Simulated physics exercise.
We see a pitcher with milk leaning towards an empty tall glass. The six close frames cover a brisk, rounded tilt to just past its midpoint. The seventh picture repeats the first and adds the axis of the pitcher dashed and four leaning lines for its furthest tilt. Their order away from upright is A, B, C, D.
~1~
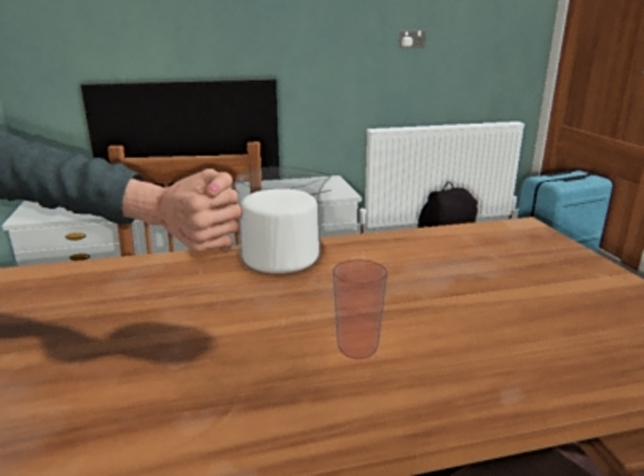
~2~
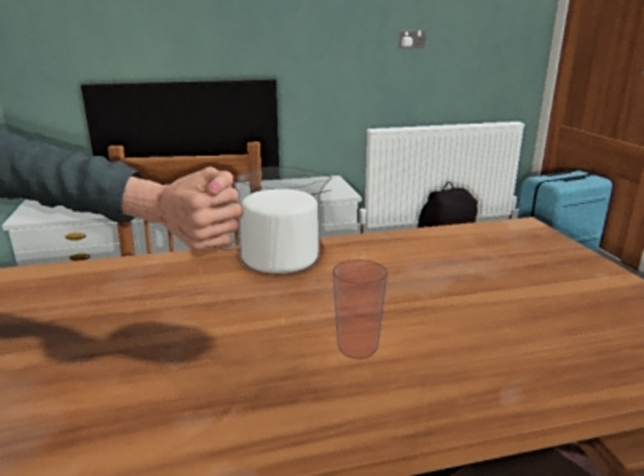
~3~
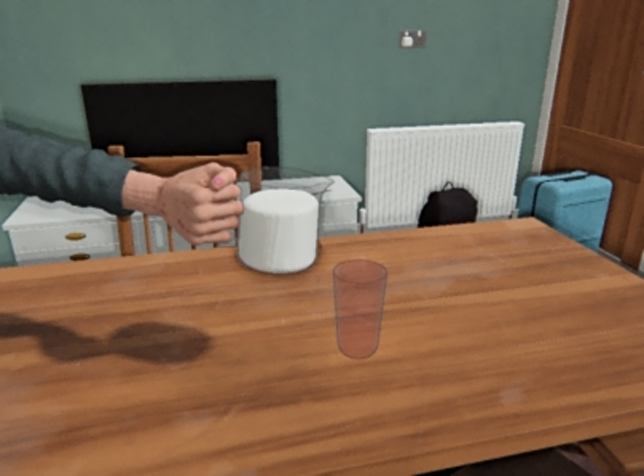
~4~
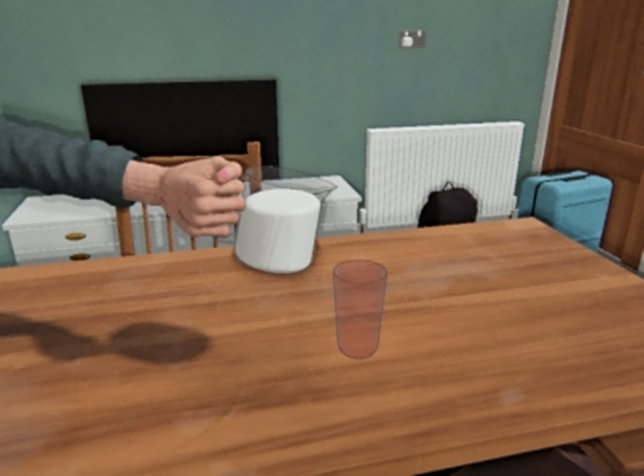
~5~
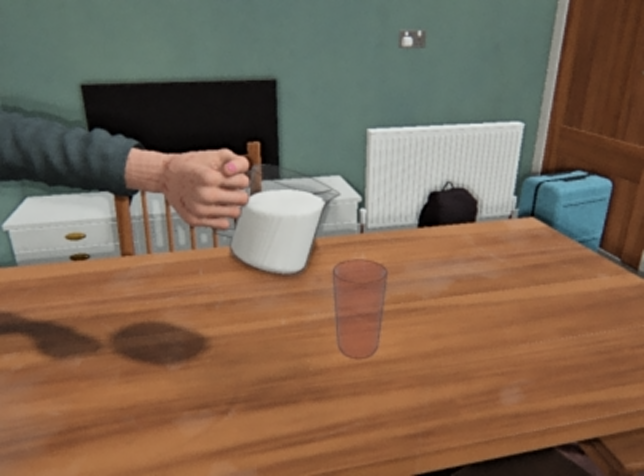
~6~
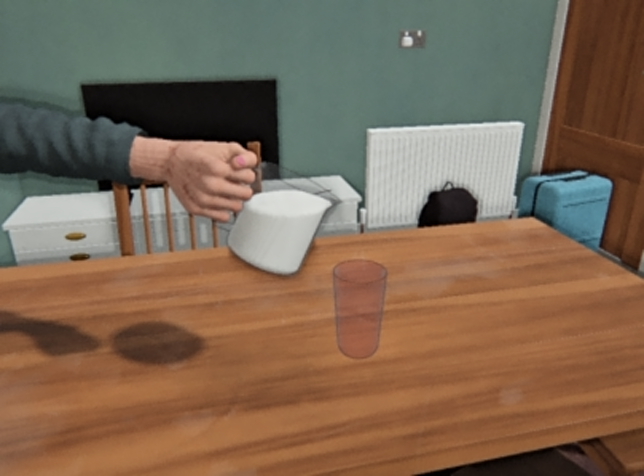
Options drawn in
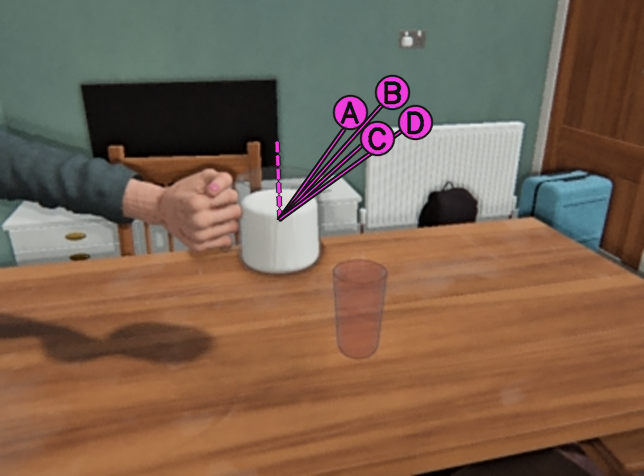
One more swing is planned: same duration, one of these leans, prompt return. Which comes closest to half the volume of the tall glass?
Take D.
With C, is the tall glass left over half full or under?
Under.
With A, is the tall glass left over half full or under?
Under half.
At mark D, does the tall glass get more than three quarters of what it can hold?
No.
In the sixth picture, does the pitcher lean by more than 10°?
Yes.
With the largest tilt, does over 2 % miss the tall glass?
No, it does not.
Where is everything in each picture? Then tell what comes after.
Upright, lip at (329, 176); rim of the tall glass round (360, 271); nothing has left yet.
Upright, lip at (330, 177); nothing has left yet.
Tipped about 5°, lip at (333, 181); nothing has left yet.
Tipped about 11°, lip at (336, 186); nothing has left yet.
Tipped about 18°, lip at (339, 193); nothing has left yet.
Tipped about 26°, lip at (341, 201); nothing has left yet.
On the marked copy, A at (343, 129); B at (381, 105); C at (360, 146); D at (401, 131).
With A, the tall glass ends with about 10 % of what it can hold.
With B, the tall glass ends with about 19 % of what it can hold.
With C, the tall glass ends with about 32 % of what it can hold.
With D, the tall glass ends with about 47 % of what it can hold.
